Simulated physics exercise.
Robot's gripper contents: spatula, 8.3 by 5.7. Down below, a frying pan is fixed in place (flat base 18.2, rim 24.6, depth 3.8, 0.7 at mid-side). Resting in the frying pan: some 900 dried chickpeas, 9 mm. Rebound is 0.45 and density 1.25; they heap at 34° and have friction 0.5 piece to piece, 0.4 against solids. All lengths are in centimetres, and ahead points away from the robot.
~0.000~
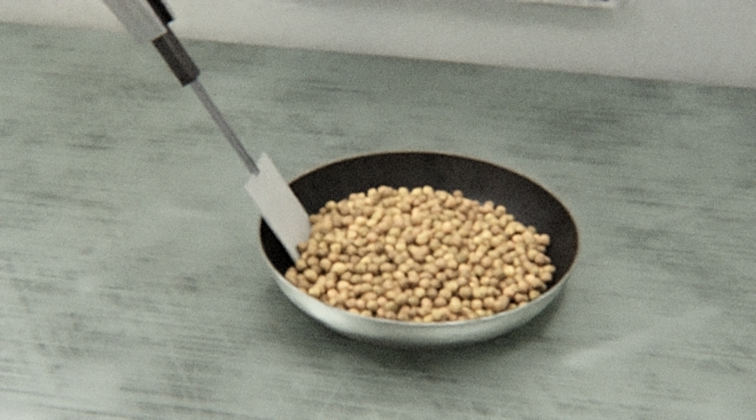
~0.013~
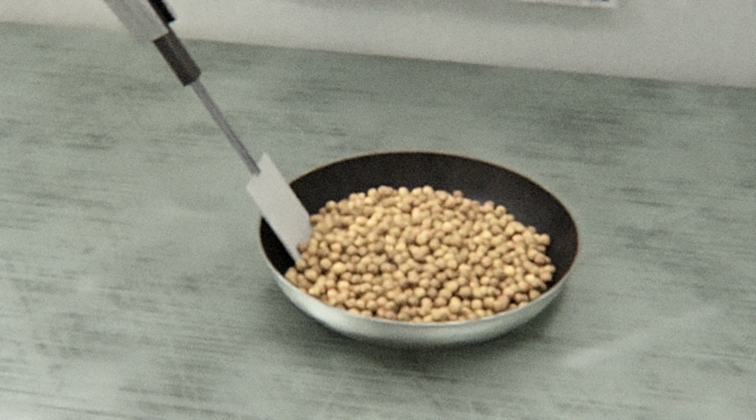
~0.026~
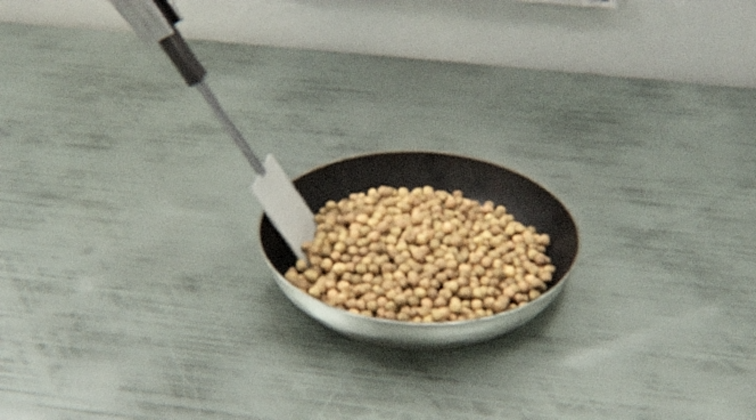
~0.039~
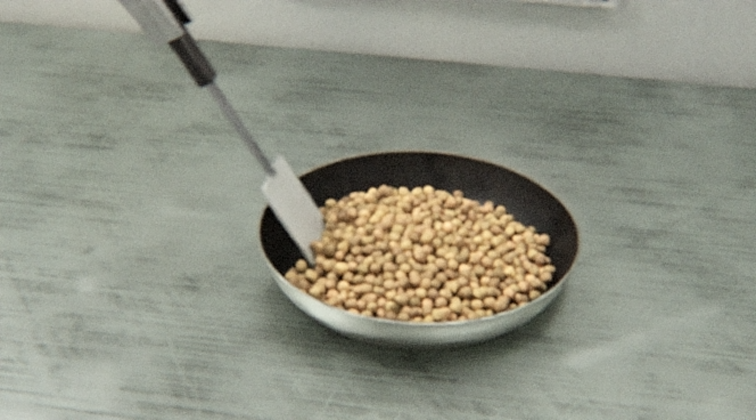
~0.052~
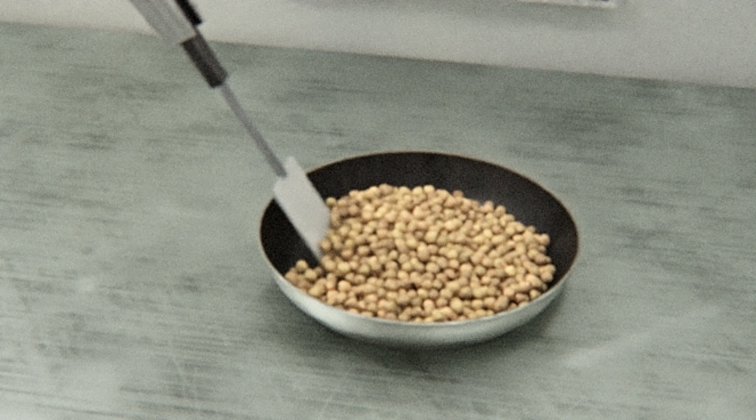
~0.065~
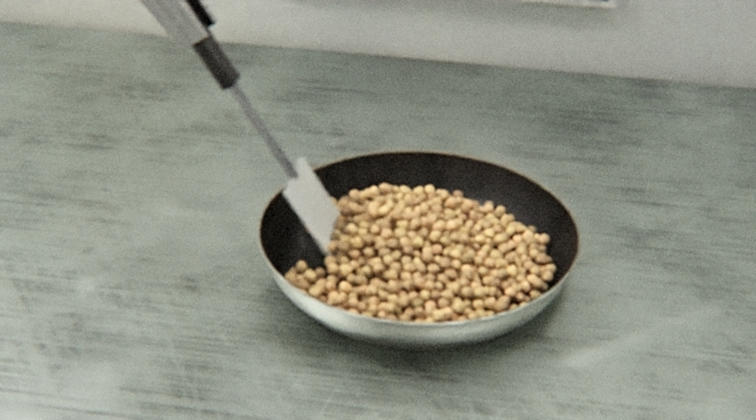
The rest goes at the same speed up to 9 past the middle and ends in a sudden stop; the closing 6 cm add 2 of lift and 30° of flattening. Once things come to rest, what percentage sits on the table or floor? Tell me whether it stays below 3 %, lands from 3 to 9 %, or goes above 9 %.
It lands from 3 to 9 %.
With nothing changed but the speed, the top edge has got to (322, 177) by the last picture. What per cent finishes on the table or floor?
That share would be some 10 percent.
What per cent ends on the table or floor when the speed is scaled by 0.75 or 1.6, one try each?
The two tries give roughly 0 and 10 in a hundred.
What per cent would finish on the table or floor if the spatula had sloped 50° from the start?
5 %.
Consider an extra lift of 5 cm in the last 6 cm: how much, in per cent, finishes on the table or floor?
Roughly 5 percent of it.
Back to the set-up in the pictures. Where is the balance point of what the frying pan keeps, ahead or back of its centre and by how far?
I'd say close to 3.0 cm toward the front.
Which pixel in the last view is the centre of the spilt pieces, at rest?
At about (624, 281) in the last picture.
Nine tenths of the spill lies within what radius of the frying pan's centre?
Around 25 centimetres.
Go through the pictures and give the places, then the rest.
In the first frame, spatula top edge at (254, 170), sloping 58°; upper third of the load around (413, 250), from x 290 to 550, top at y 190; 900 in the frying pan.
In the second frame, spatula top edge at (255, 170), sloping 58°; upper third of the load around (413, 250), from x 290 to 550, top at y 190.
In the third frame, spatula top edge at (261, 171), sloping 58°; upper third of the load around (409, 249), from x 290 to 550, top at y 190.
In the fourth frame, spatula top edge at (270, 172), sloping 58°; upper third of the load around (403, 248), from x 290 to 550, top at y 190.
In the fifth frame, spatula top edge at (282, 173), sloping 58°; upper third of the load around (404, 247), from x 290 to 550, top at y 190.
In the sixth frame, spatula top edge at (293, 174), sloping 58°; upper third of the load around (408, 245), from x 290 to 550, top at y 190; 900 in the frying pan.
By 0.14 s, sloping 58°, highest piece 5 above the table; 900 in the frying pan.
By 0.22 s, sloping 48°, highest piece 5 above the table; 900 in the frying pan.
By 0.46 s, sloping 28°, highest piece 5 above the table; 857 in the frying pan, 42 on the table or floor, 1 on the blade or in flight.
By 1.51 s, sloping 28°, highest piece 5 above the table; 855 in the frying pan, 45 on the table or floor.
Final count, 855 in the frying pan, 45 on the table or floor. That is 5 % on the table or floor.
